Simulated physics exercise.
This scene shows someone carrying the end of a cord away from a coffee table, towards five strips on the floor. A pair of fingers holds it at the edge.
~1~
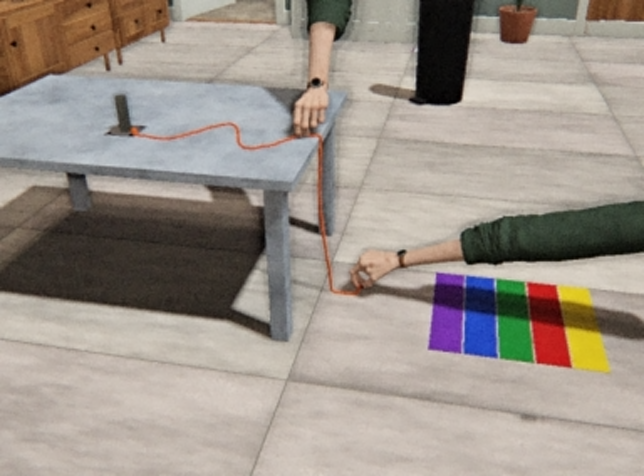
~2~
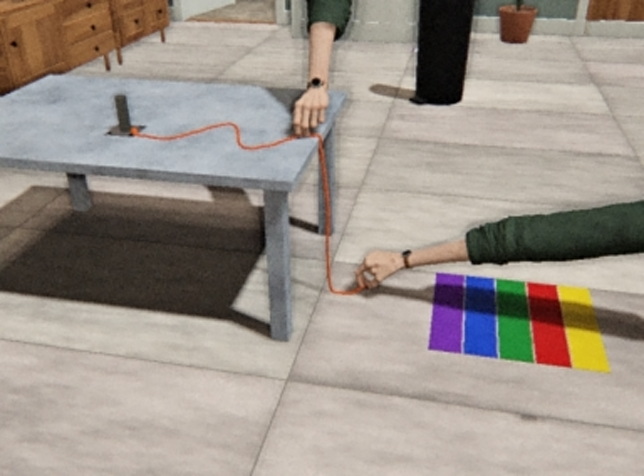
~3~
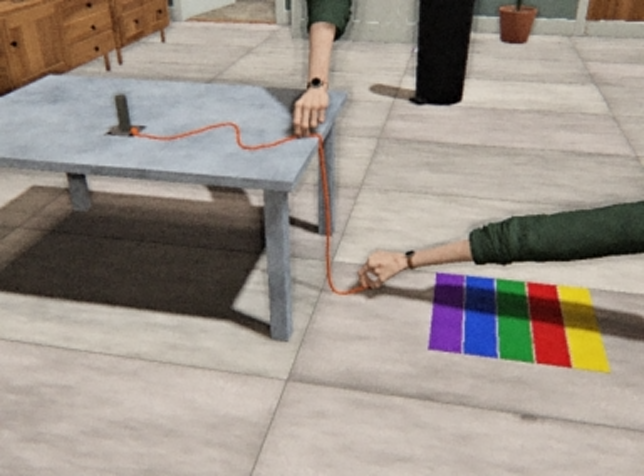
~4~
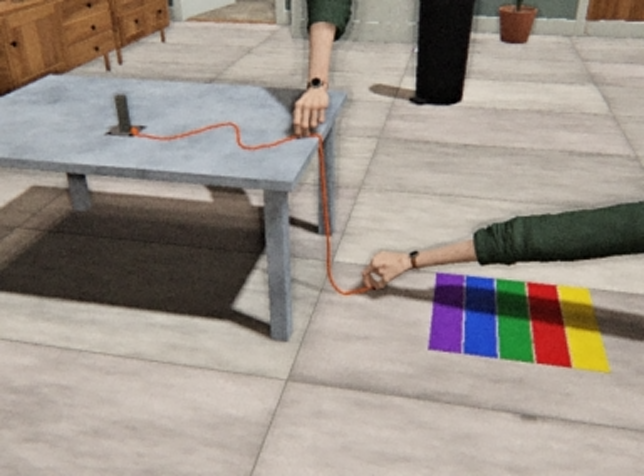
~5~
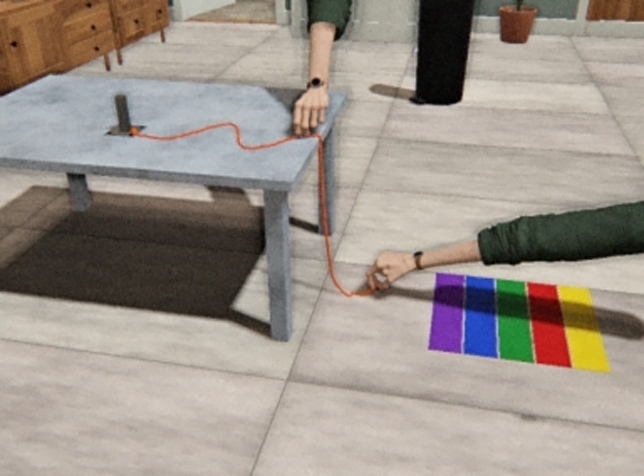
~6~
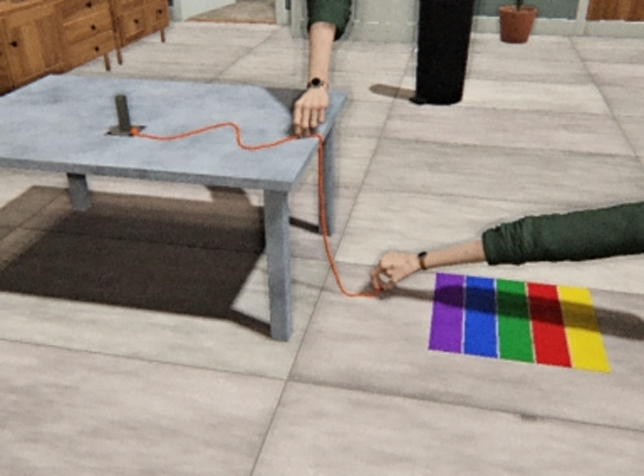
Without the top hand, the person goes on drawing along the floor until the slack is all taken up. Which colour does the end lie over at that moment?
It lies over yellow.
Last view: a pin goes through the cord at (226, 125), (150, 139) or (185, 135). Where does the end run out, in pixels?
They end up at (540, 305), (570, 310) and (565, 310).
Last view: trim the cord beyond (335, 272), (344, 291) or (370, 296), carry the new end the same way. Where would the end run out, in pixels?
In order, roughly (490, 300), (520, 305) and (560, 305).
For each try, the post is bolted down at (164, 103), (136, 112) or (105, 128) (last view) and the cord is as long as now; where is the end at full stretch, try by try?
First (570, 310), then (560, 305), then (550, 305).
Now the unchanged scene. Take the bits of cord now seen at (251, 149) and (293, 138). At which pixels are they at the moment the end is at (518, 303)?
The two spots land somewhere near (321, 155) and (335, 200).
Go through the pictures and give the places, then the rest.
The first picture shows end (360, 285); purple (446, 335); blue (480, 340); green (516, 344); red (551, 348); yellow (588, 353).
The second picture shows end (364, 285); cord through (156, 138) (224, 125) (246, 148) (313, 136) (328, 208) (328, 271).
The third picture shows end (368, 286).
The fourth picture shows end (372, 286); cord through (156, 138) (224, 125) (246, 148) (313, 136) (325, 208) (329, 271).
The fifth picture shows end (376, 287).
The sixth picture shows end (380, 287); cord through (156, 138) (224, 125) (246, 148) (313, 136) (322, 208) (334, 270).
Soon after, end near (518, 303); over green.
Then, end near (558, 307); over red.
At full stretch, end near (581, 310); over yellow. It gets as far as the yellow strip.
